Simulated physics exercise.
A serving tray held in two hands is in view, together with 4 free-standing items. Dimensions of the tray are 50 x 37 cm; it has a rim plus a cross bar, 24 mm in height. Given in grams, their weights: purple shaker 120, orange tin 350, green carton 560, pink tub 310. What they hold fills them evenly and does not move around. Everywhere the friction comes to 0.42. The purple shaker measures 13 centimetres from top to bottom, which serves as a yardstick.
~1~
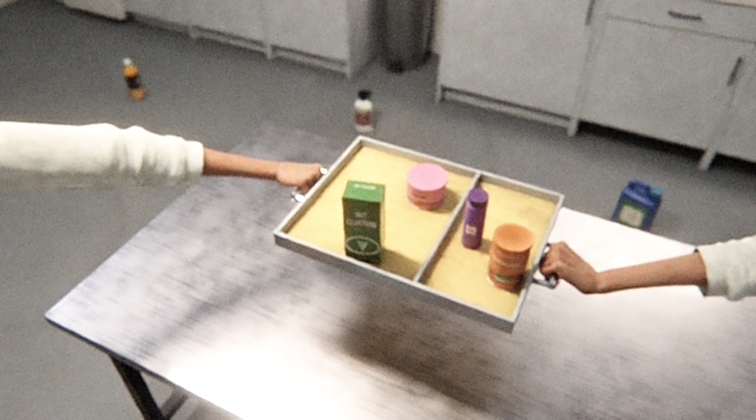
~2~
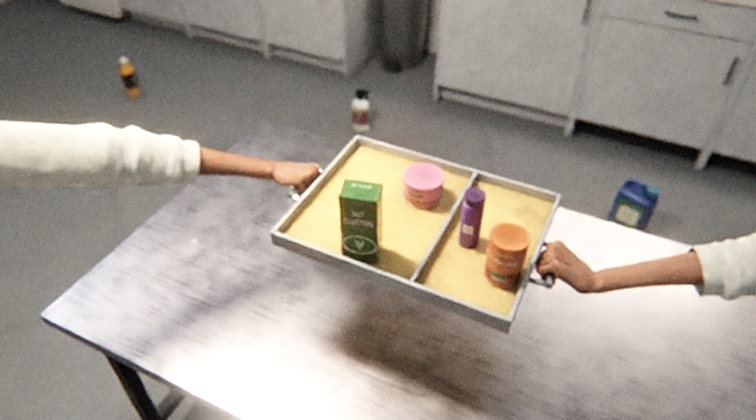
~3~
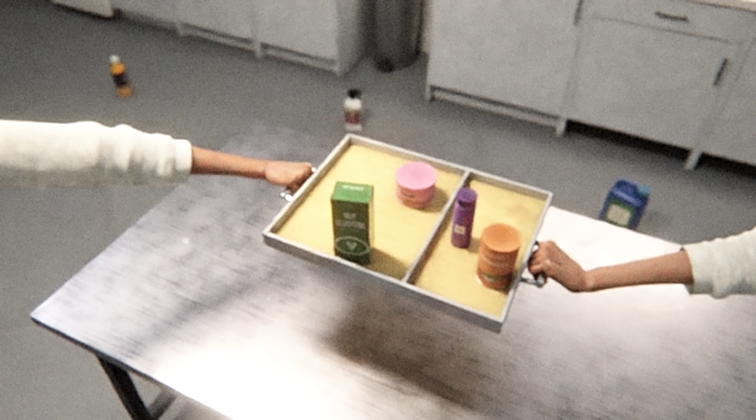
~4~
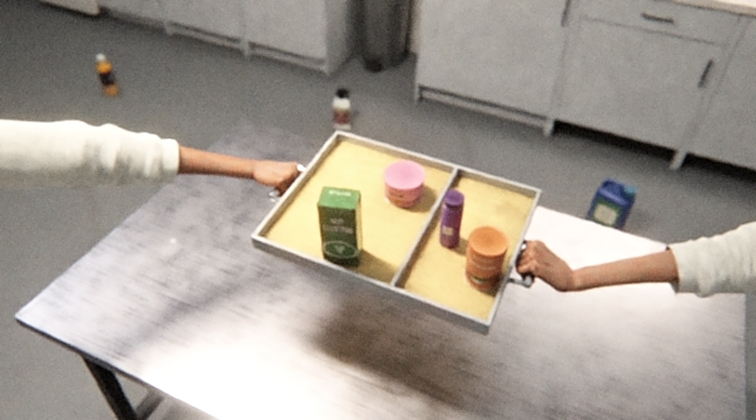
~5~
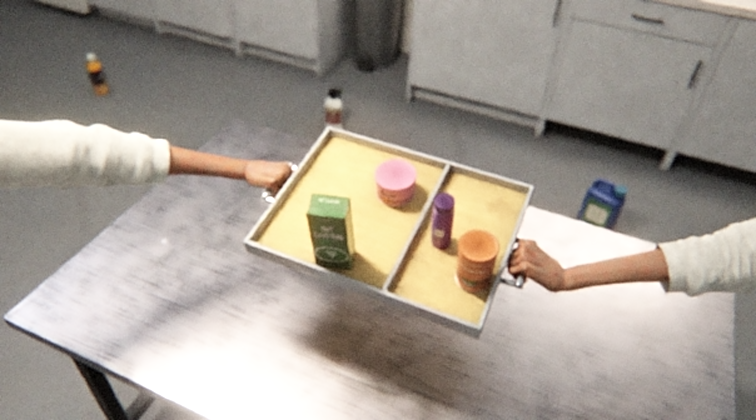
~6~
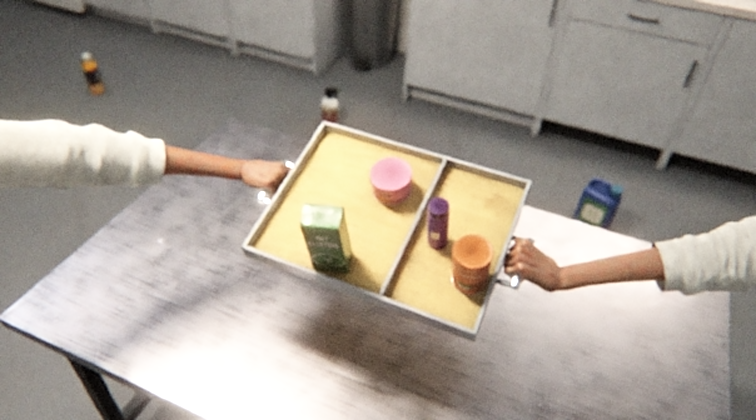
Two hands hold a tray of four items and gradually tilt its near edge down.
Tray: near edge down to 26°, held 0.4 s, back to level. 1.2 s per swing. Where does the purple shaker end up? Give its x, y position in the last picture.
The purple shaker ends up at about (421, 267).
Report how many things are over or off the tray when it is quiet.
That makes 2.
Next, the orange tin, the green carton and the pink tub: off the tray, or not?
Afterwards, the orange tin stays on its support, the green carton leaves its support, and the pink tub stays on its support.
Then, 0.50 s later than the last frame, tray at 26°, near edge down; green carton now off the tray; purple shaker on its side near (420, 278).
Then, 0.70 s later than the last frame, tray at 26°, near edge down; purple shaker on its side near (419, 284); pink tub 4 cm from its spot; orange tin 4 cm from its spot.
Then, 1.20 s later than the last frame, tray at 24°, near edge down; purple shaker on its side near (419, 283); pink tub 22 cm from its spot; orange tin 7 cm from its spot.
Then, 1.60 s later than the last frame, tray at 12°, near edge down; purple shaker on its side near (419, 276); pink tub 21 cm from its spot; orange tin 7 cm from its spot.
When it is over, off the tray, green carton; lying over on the tray, purple shaker; not toppled but over 5 cm from the start, orange tin and pink tub. In the last view, purple shaker near (421, 267).
